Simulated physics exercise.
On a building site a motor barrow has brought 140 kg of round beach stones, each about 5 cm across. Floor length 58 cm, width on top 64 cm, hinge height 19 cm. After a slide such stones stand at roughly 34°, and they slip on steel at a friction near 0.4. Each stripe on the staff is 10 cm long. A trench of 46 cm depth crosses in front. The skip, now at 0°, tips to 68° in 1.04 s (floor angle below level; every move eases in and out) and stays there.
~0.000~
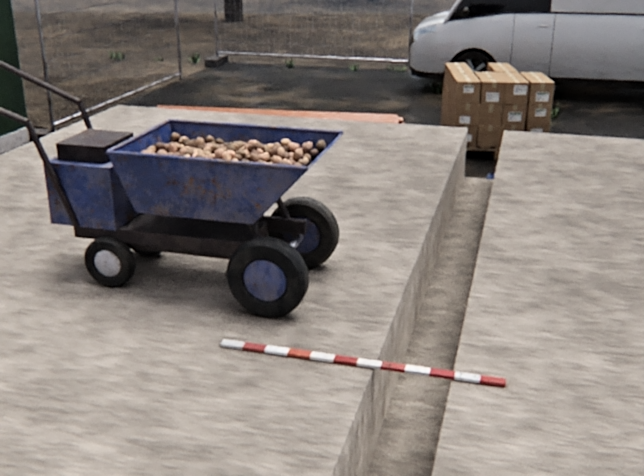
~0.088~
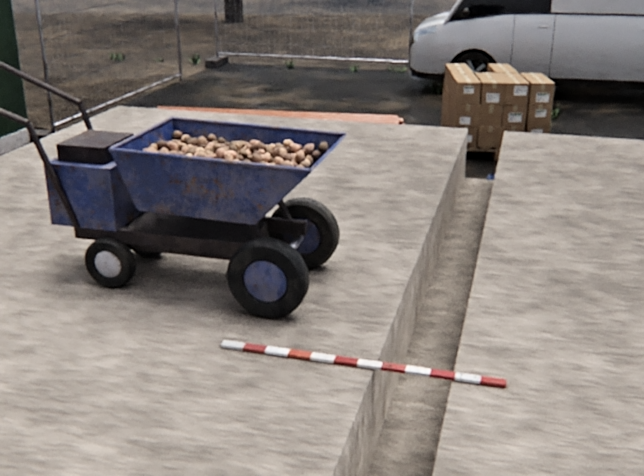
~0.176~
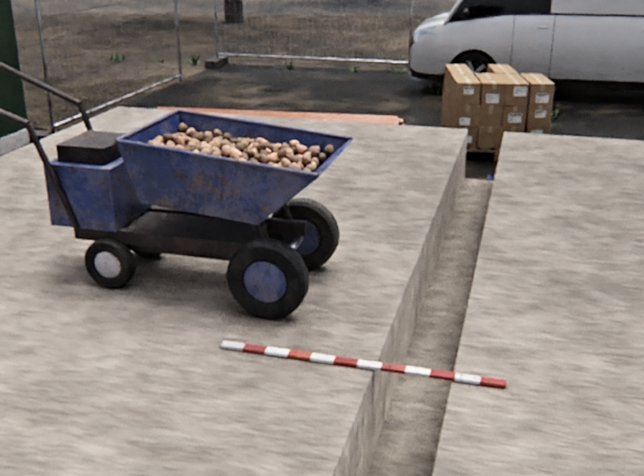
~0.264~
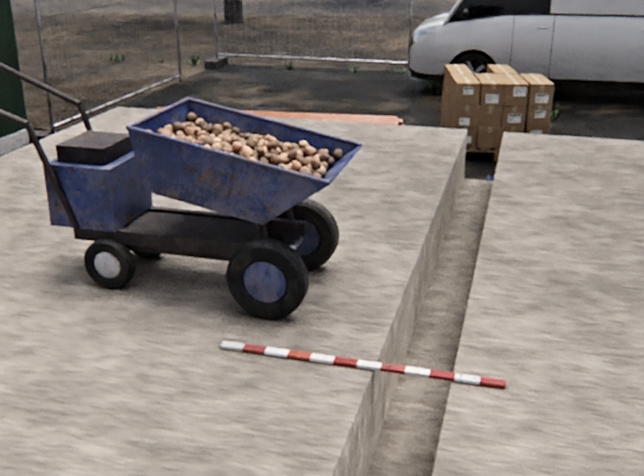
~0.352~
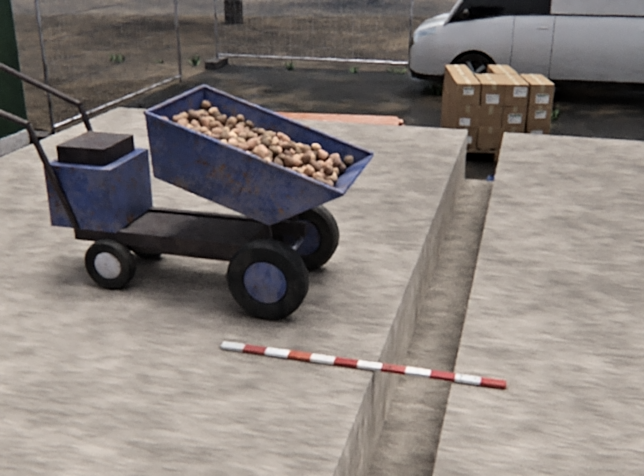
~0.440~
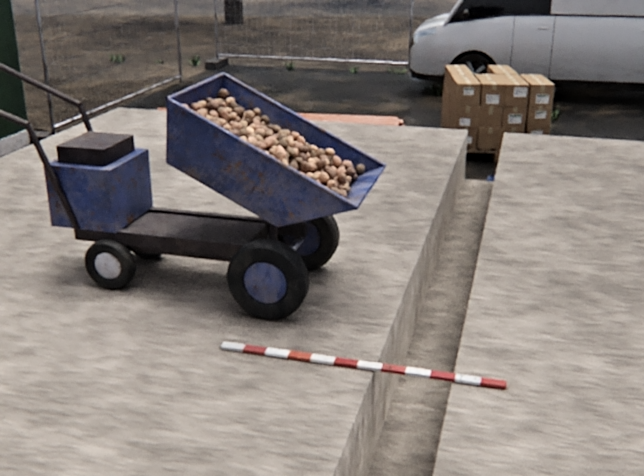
A blue skip full of round stones on a small wheeled barrow sat level at first, then tilted slowly toward the trench on the right, its back end rising while the stones shifted inside.
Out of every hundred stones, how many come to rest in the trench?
Close to 71 in a hundred.
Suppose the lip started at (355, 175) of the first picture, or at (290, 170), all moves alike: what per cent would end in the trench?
First some 25, then 90 per cent.
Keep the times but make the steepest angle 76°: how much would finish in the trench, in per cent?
Then about 85 per cent.
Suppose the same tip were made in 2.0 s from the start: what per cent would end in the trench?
In that case some 85 per cent.
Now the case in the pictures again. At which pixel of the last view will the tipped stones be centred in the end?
Their middle is at about (445, 374).
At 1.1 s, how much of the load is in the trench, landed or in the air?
Some 35 per cent.
After 0.8 s the floor is at 57°; 100 % in the skip; the foremost stones are at (399, 236).
After 1.1 s the floor is at 68°; 57 % in the skip, 36 % in the trench, 7 % past the trench; the foremost stones are at (498, 310).
After 1.5 s the floor is at 68°; 16 % in the skip, 56 % in the trench, 28 % past the trench; the foremost stones are at (640, 337).
After 3.4 s the floor is at 68°; 0 % in the skip, 71 % in the trench, 29 % past the trench; the foremost stones are past the picture's edge.
